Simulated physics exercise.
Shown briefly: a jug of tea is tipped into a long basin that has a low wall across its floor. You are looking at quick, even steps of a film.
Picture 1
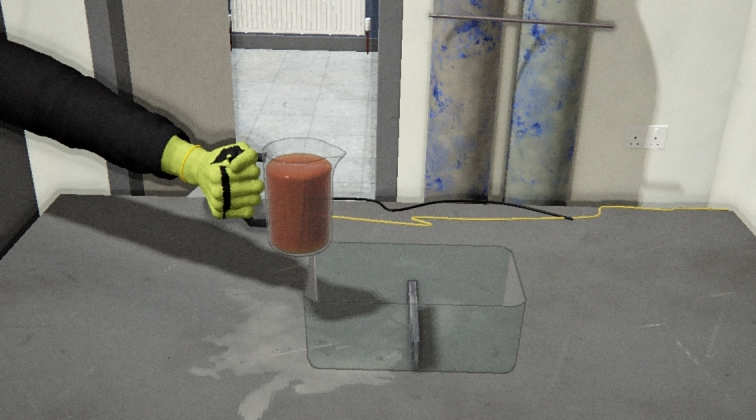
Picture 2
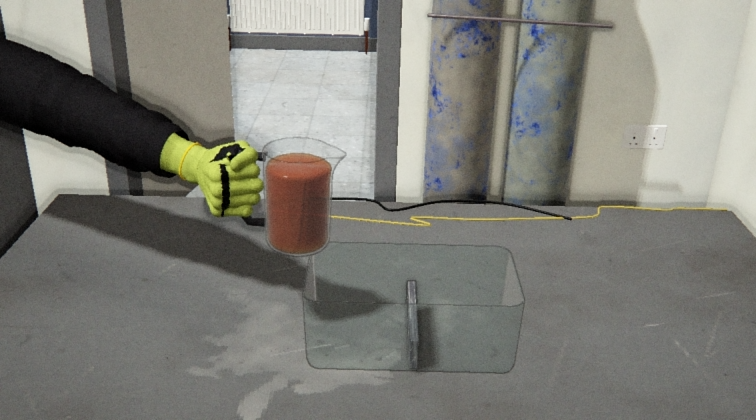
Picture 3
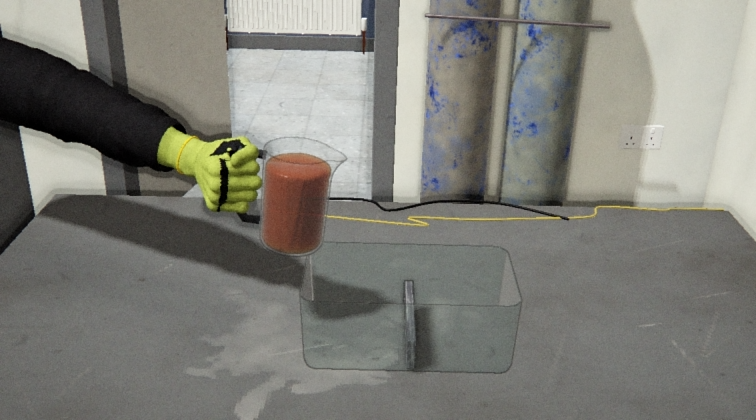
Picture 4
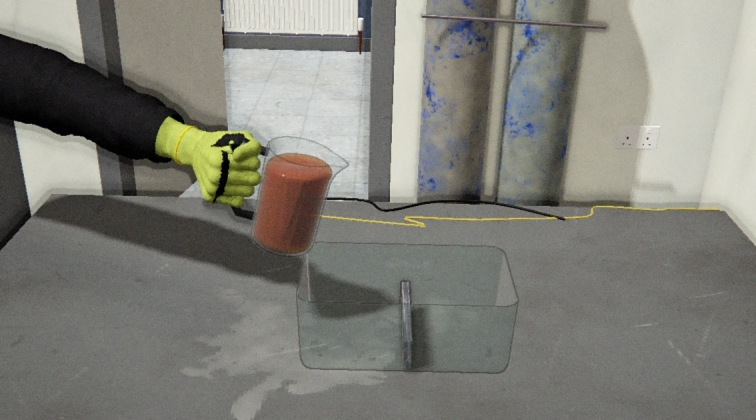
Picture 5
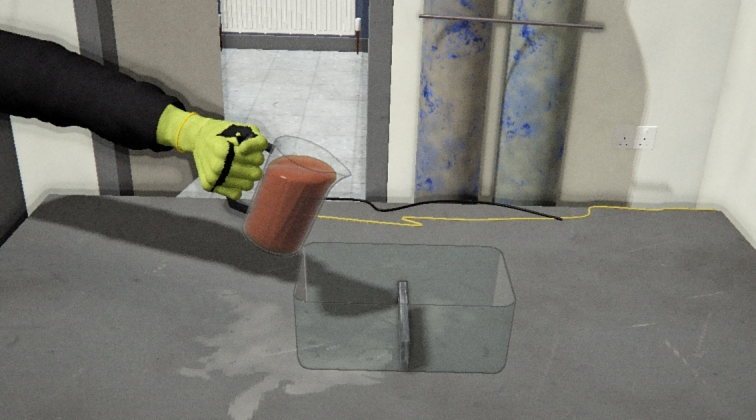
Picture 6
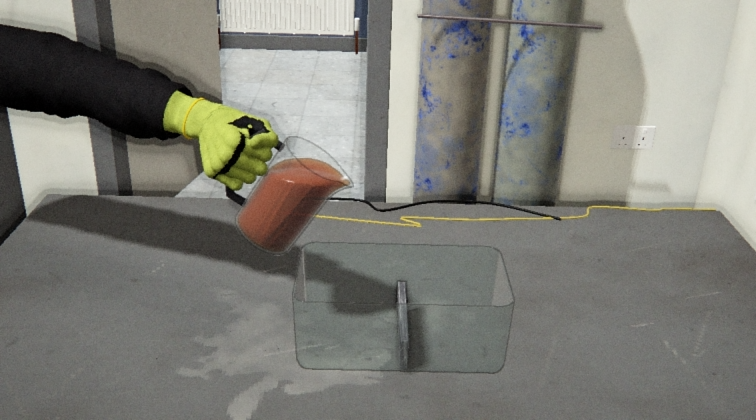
A gloved hand in yellow-green, on a black-sleeved arm reaching in from the left, holds a clear jug of reddish-brown liquid upright, then tilts it steadily to the right as the liquid shifts toward the lip. Below sits a clear, long basin with a low dividing wall, on a grey surface with pale stains. Behind, seen from slightly above as the view drifts slightly, are a doorway, blue-blotched pipes and black and yellow cables.
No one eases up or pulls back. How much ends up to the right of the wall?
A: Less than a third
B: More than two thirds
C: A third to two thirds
(A) Less than a third.
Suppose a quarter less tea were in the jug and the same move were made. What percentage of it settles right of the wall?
About 5 parts in a hundred, give or take.
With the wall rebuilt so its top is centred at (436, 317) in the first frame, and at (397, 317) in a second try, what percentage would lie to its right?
10 per cent, then 50 per cent, roughly.
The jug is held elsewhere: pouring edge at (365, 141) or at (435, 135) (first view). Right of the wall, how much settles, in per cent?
50 % and 70 %.
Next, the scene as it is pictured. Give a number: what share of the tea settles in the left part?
That works out near 90 in every hundred.
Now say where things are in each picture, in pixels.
The first frame shows tilt 0°; pouring edge (346, 152); surface from (267, 162) to (333, 164); the long basin's rim runs from (309, 271) to (518, 276); the wall's top is at (414, 310).
The second frame shows tilt 2°; pouring edge (346, 154); surface from (266, 162) to (333, 164).
The third frame shows tilt 6°; pouring edge (347, 157); surface from (266, 160) to (332, 167).
The fourth frame shows tilt 13°; pouring edge (349, 164); surface from (267, 163) to (334, 168).
The fifth frame shows tilt 22°; pouring edge (352, 173); surface from (261, 179) to (339, 171).
The sixth frame shows tilt 33°; pouring edge (354, 185); surface from (253, 188) to (350, 178).
A moment on, the jug is tipped on its side and 66 per cent is still to pour, 14 is left of the wall and 2 right of it.
Next, the jug is tipped right over and 24 per cent is still to pour, 58 is left of the wall and 3 right of it.
Then the jug is tipped right over and 5 per cent is still to pour, 82 is left of the wall and 5 right of it.
Later the jug is tipped right over and 0 per cent is still to pour, 90 is left of the wall and 6 right of it.
At rest 90 per cent lies left of the wall, 6 right of it and 4 outside.
